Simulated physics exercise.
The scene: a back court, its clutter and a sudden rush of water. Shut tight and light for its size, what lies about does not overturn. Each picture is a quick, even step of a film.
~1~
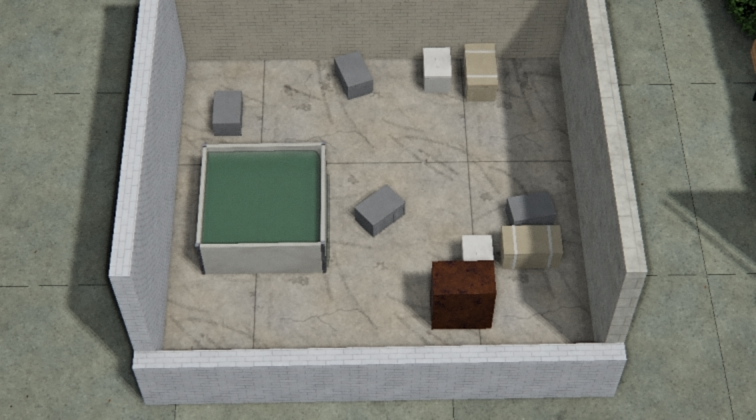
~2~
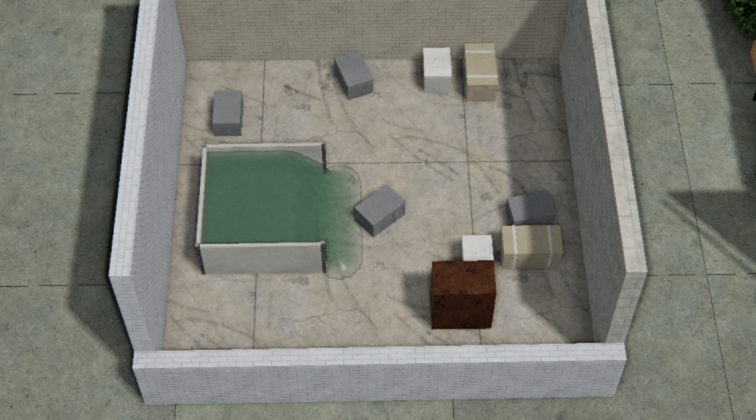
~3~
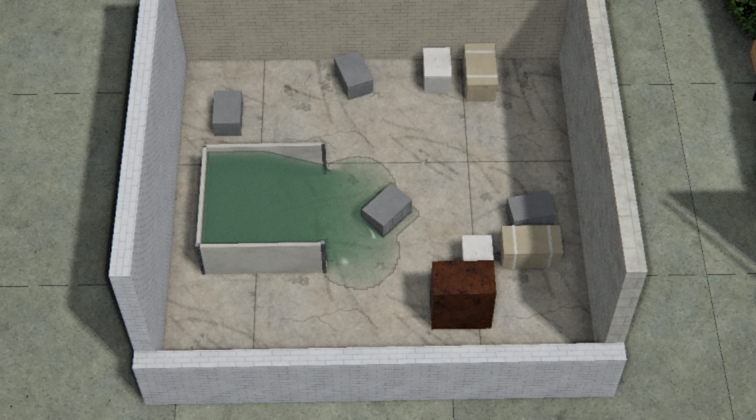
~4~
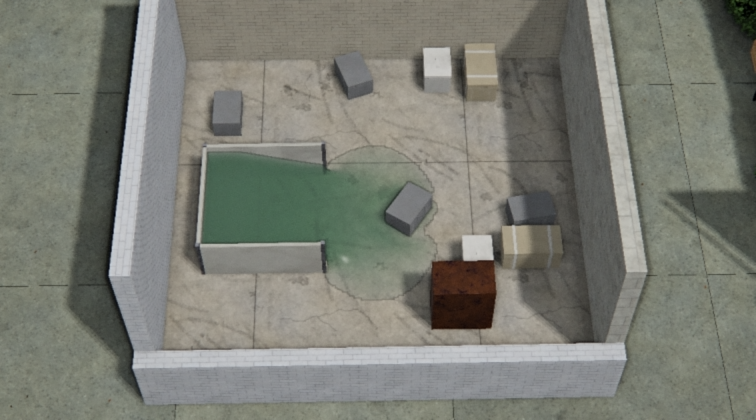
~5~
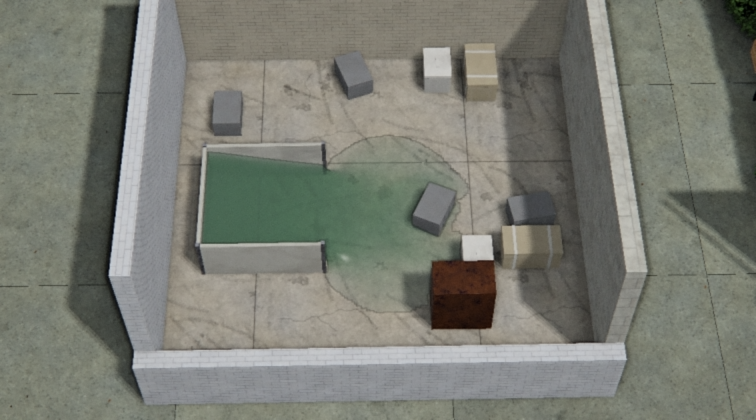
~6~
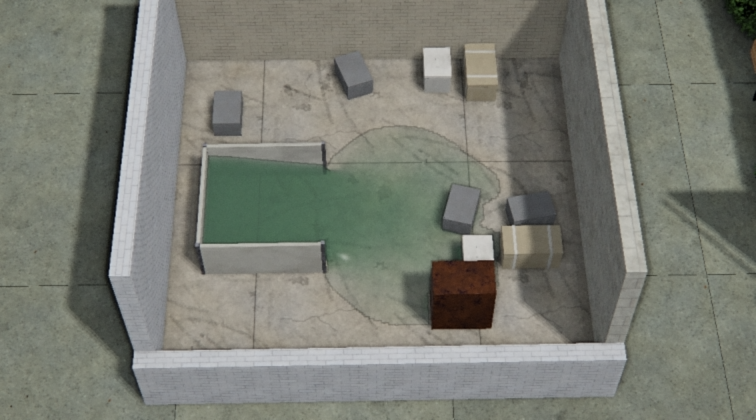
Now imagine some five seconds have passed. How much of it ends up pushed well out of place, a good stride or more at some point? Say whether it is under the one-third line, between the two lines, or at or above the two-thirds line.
Two thirds or higher.
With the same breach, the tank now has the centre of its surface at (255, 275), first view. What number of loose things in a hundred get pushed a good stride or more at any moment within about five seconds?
Near 80 in a hundred.
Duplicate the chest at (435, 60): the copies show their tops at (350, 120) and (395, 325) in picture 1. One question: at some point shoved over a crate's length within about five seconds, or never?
Fell short, fell short.
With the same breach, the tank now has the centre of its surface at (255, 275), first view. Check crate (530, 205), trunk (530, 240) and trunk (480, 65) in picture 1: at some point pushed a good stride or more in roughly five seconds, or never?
As listed: Pushed that far, swept aside, pushed that far.
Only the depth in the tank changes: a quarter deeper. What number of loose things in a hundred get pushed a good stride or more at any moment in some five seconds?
Near 90 per cent of the loose things.
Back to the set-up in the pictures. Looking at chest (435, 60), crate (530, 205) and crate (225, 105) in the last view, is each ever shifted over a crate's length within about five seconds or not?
Item one gets that far, item two gets that far, item three never gets that far.
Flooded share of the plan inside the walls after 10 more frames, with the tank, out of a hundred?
It comes to some 60 in a hundred.
A moment on, 1 of 8 are well off their spots; 0 afloat.
Next, 2 of 8 are well off their spots; 3 afloat.
Later, 4 of 8 are well off their spots; 4 afloat.
In the end, 7 of 8 are well off their spots, and 7 have been at some point; 4 afloat.
